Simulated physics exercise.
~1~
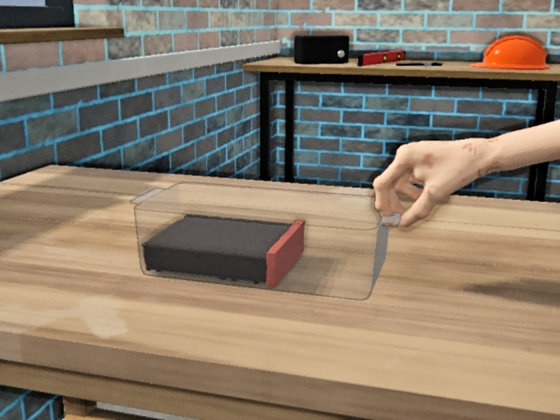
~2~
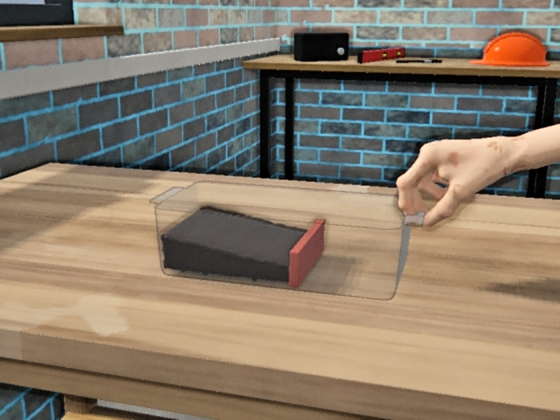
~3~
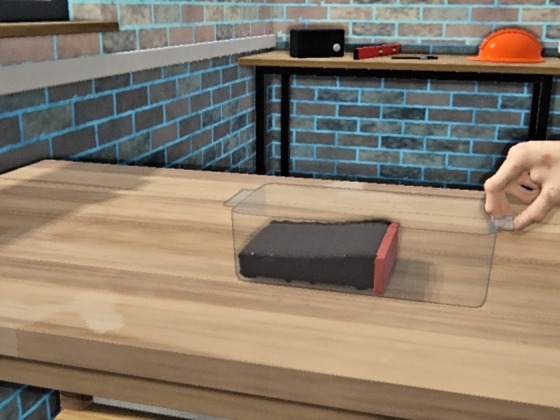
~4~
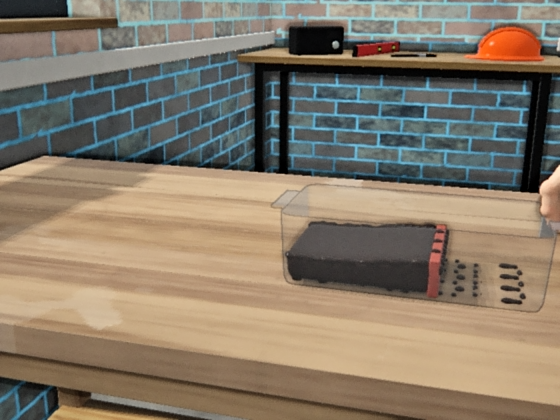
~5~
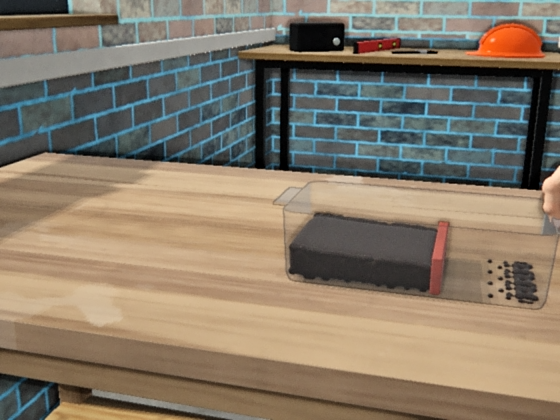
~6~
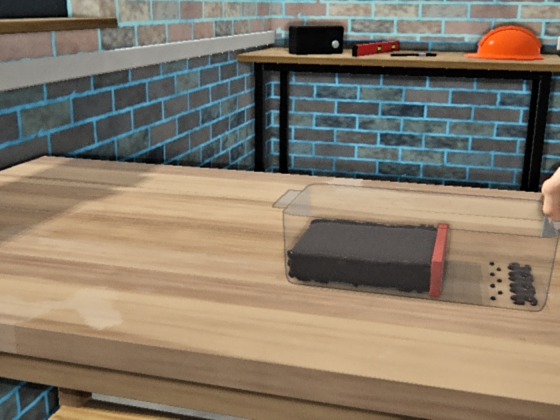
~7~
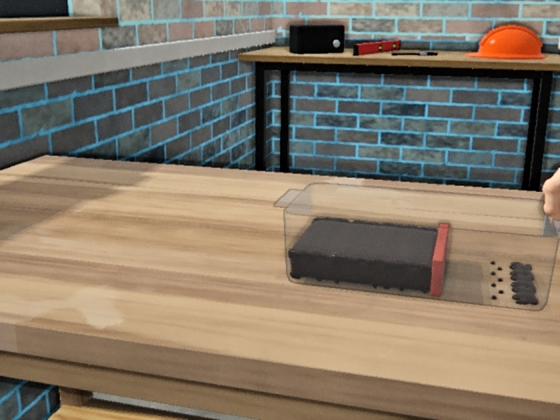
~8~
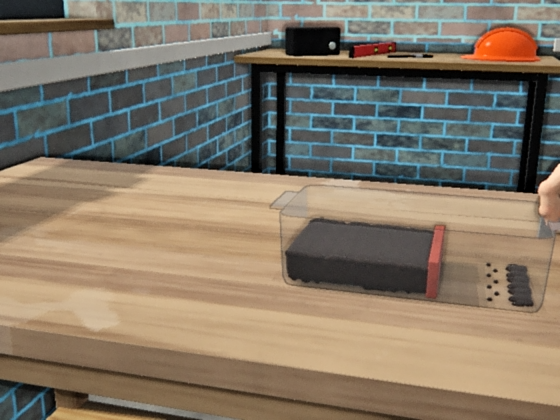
In a workshop with brick walls, a clear rectangular box sits on a wooden table, its left part filled with a dark mass held behind a red divider, while a bench with an orange hard hat stands behind. A hand grips the box's right end and pulls it rightwards across the tabletop. The dark surface tilts, piling up towards the left as the box gathers pace, then levels out. As the box slows, a few dark bits appear beyond the divider and gather near the right end. The box stops, with most of the contents still on the left.
